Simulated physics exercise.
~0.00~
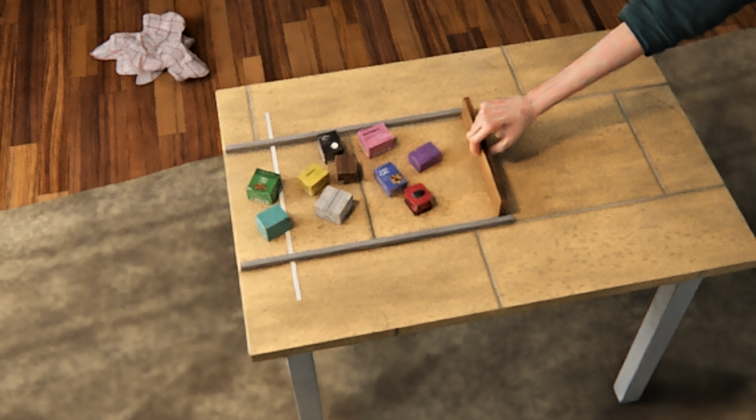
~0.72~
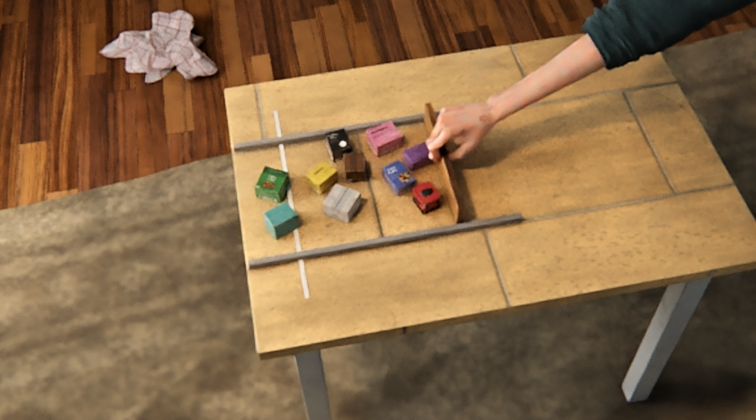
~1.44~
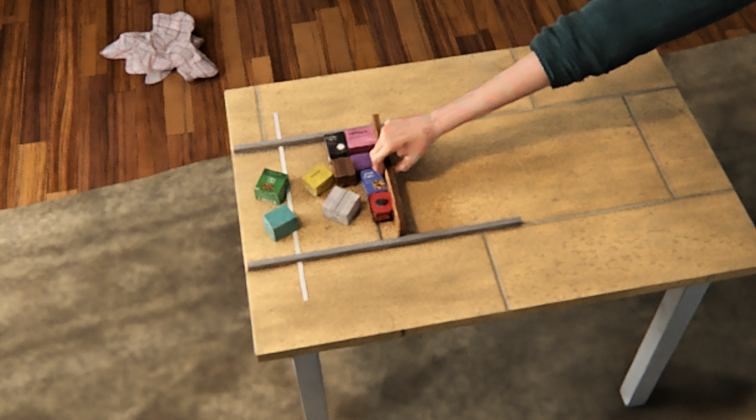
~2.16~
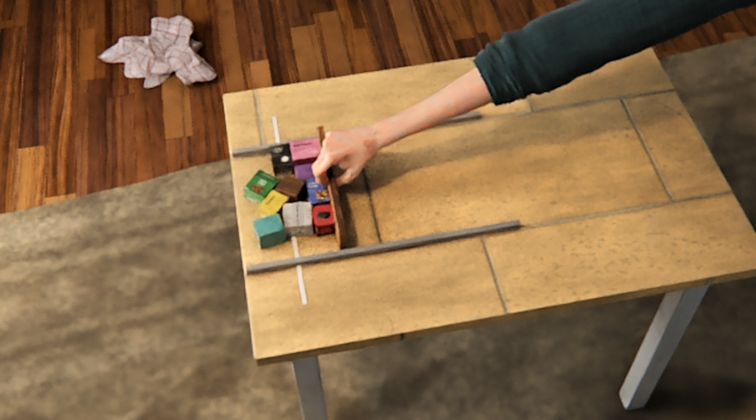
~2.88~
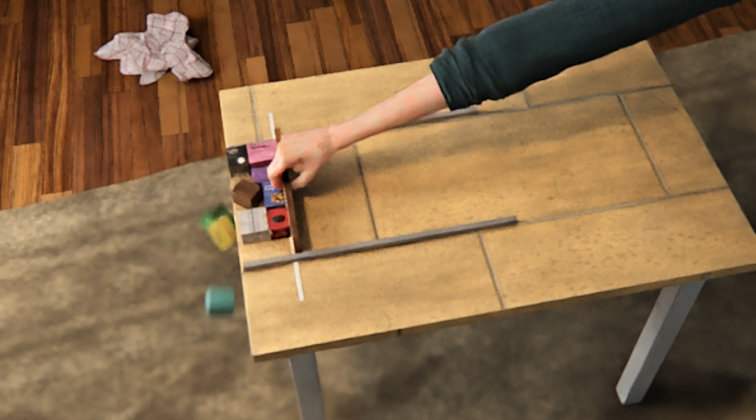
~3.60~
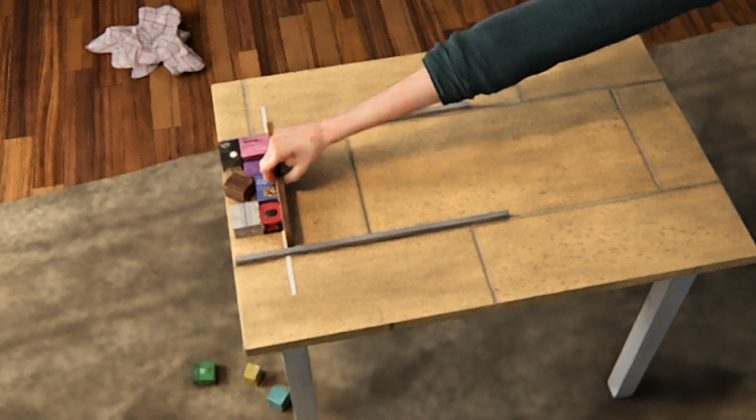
We see a hand sliding an upright board leftward between two rails on a table, gathering a cluster of small colourful boxes and blocks toward the edge. The green box, yellow box and turquoise block drop to the floor, while the rest stay bunched against the board at the edge.
